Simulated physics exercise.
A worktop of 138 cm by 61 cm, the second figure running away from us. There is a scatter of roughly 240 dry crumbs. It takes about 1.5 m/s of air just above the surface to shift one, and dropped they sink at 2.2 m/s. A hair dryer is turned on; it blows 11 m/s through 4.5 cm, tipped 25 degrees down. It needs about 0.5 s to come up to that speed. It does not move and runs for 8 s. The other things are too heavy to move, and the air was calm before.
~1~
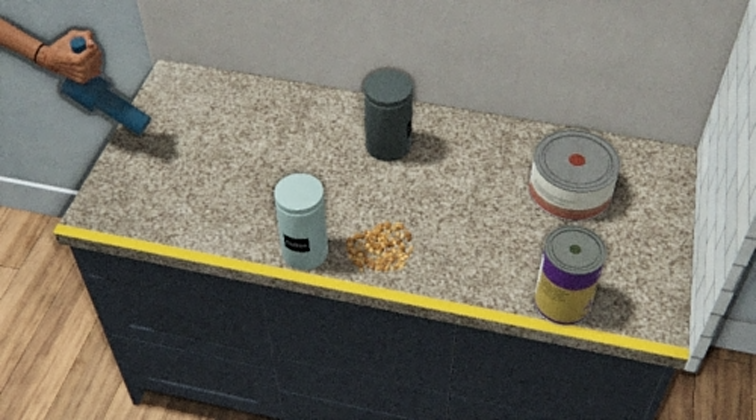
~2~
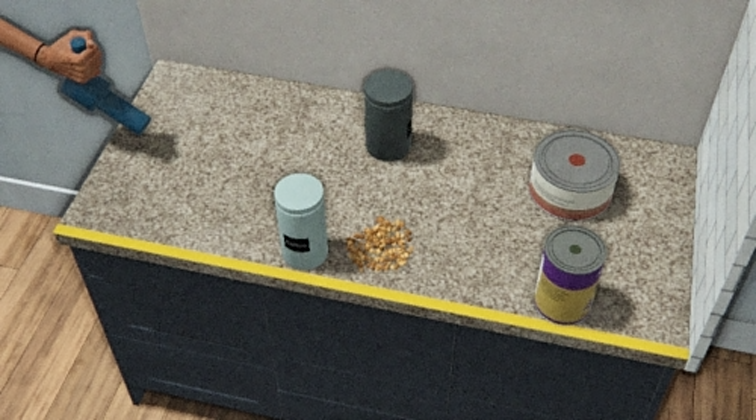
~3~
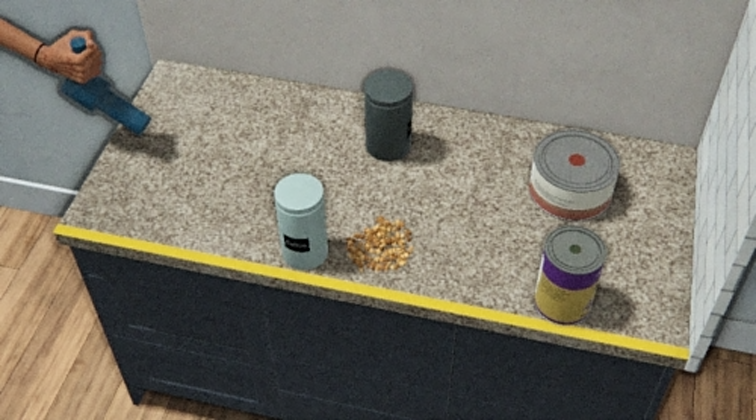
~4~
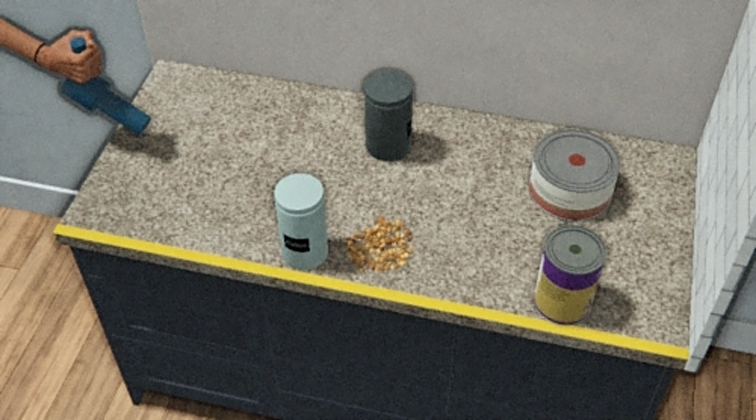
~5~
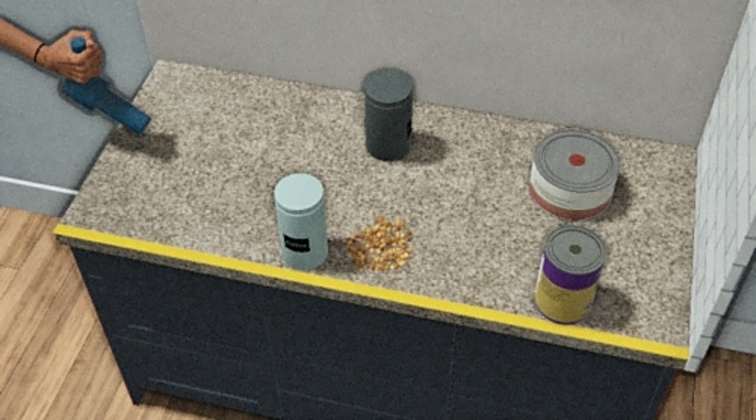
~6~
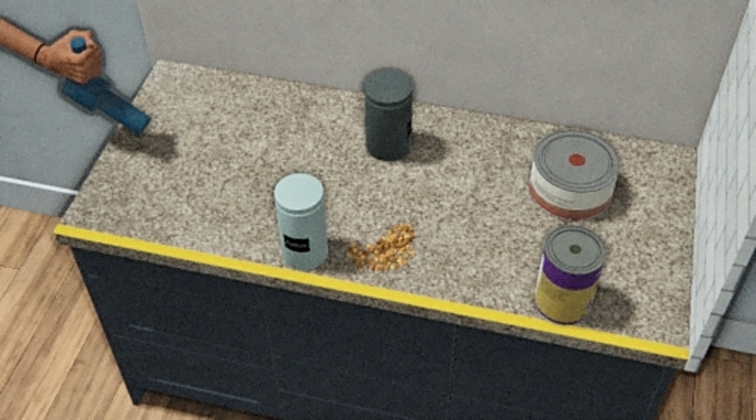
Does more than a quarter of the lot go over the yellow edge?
Answer: Yes.
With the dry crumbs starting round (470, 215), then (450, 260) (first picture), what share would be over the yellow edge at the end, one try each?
In turn about 10 %, 60 %.
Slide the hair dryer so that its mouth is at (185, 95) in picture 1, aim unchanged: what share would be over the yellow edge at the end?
Then about 90 %.
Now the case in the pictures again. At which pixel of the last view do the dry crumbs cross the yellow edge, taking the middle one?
Around (487, 320).
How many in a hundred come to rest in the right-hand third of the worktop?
Near 30 %.
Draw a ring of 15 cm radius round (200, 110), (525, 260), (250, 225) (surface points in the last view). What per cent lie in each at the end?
In turn about 0 %, 15 %, 0 %.
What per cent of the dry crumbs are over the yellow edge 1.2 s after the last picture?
About 50 %.
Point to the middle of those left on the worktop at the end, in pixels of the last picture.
Near (559, 281).
Then, 1.2 s after the last picture, 52 % are over the yellow edge; the middle of those still in play is near (541, 291); 59 % have settled or left.
Then, 2.1 s after the last picture, 57 % are over the yellow edge; the middle of those still in play is near (542, 289); 70 % have settled or left.
Then, 4.0 s after the last picture, 62 % are over the yellow edge; the middle of those still in play is near (559, 283); 78 % have settled or left.
Then, 7.6 s after the last picture, at the end, 64 % are over the yellow edge; the middle of those still in play is near (557, 280).
